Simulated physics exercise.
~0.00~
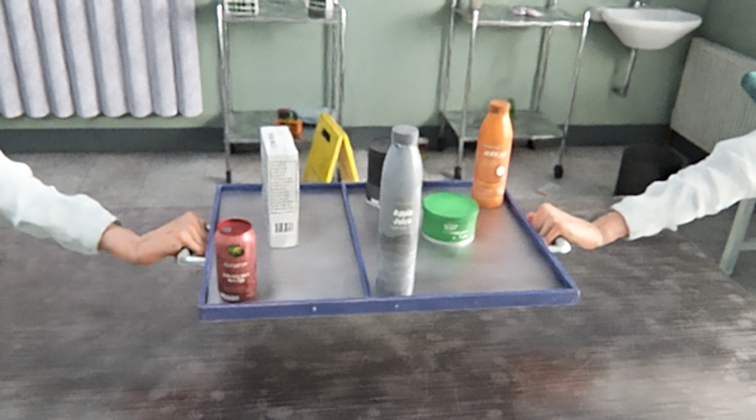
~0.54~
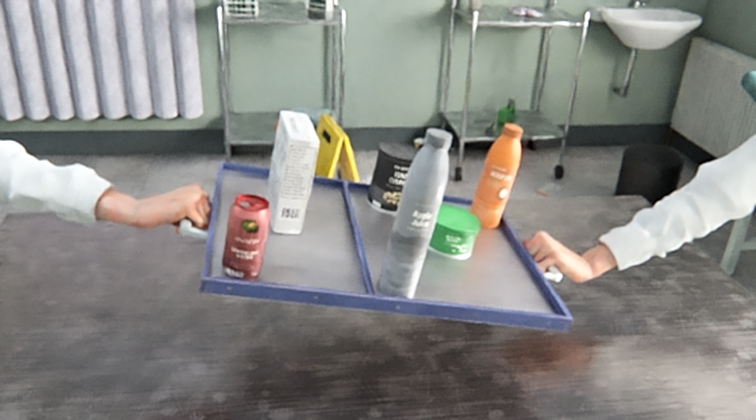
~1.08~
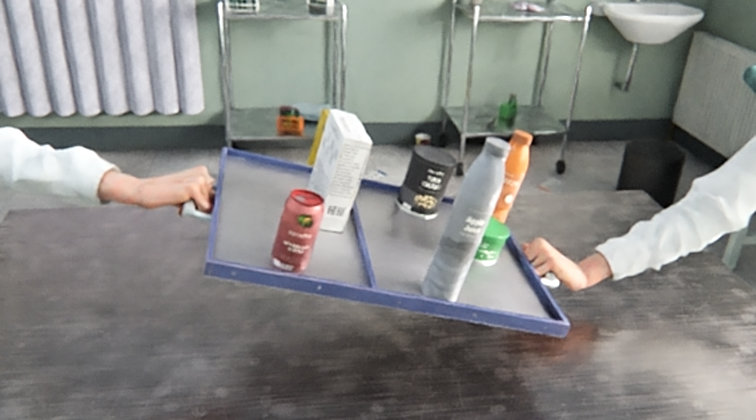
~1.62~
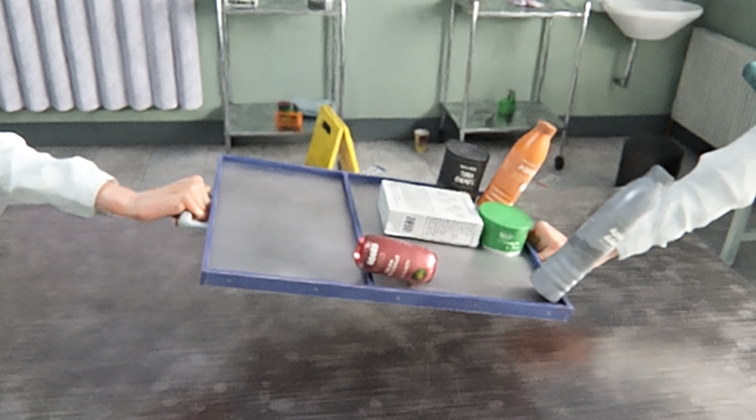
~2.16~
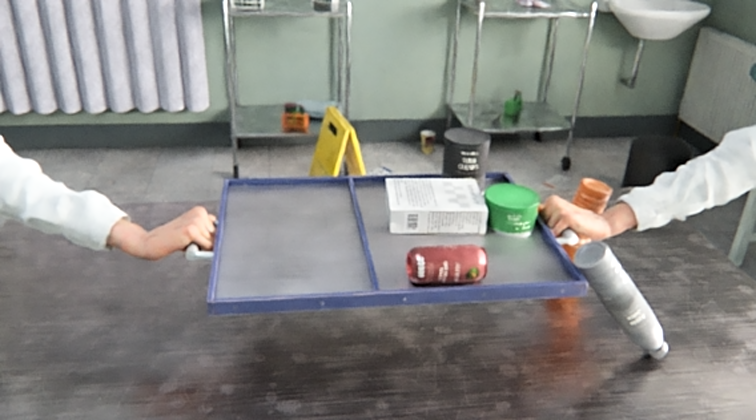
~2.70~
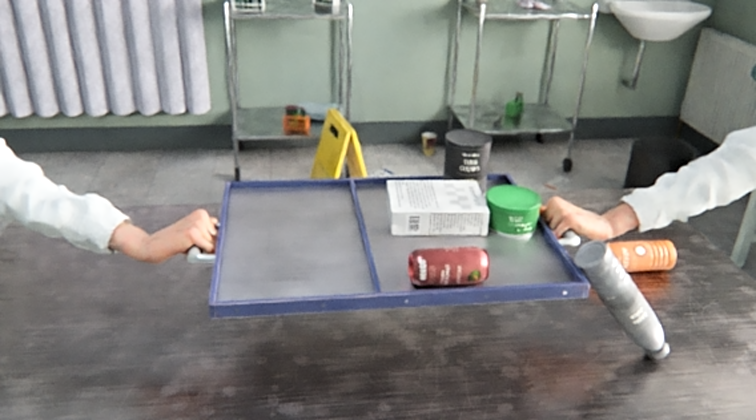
Two hands tilt a tray rightward, toppling a can and packet and spilling two bottles.
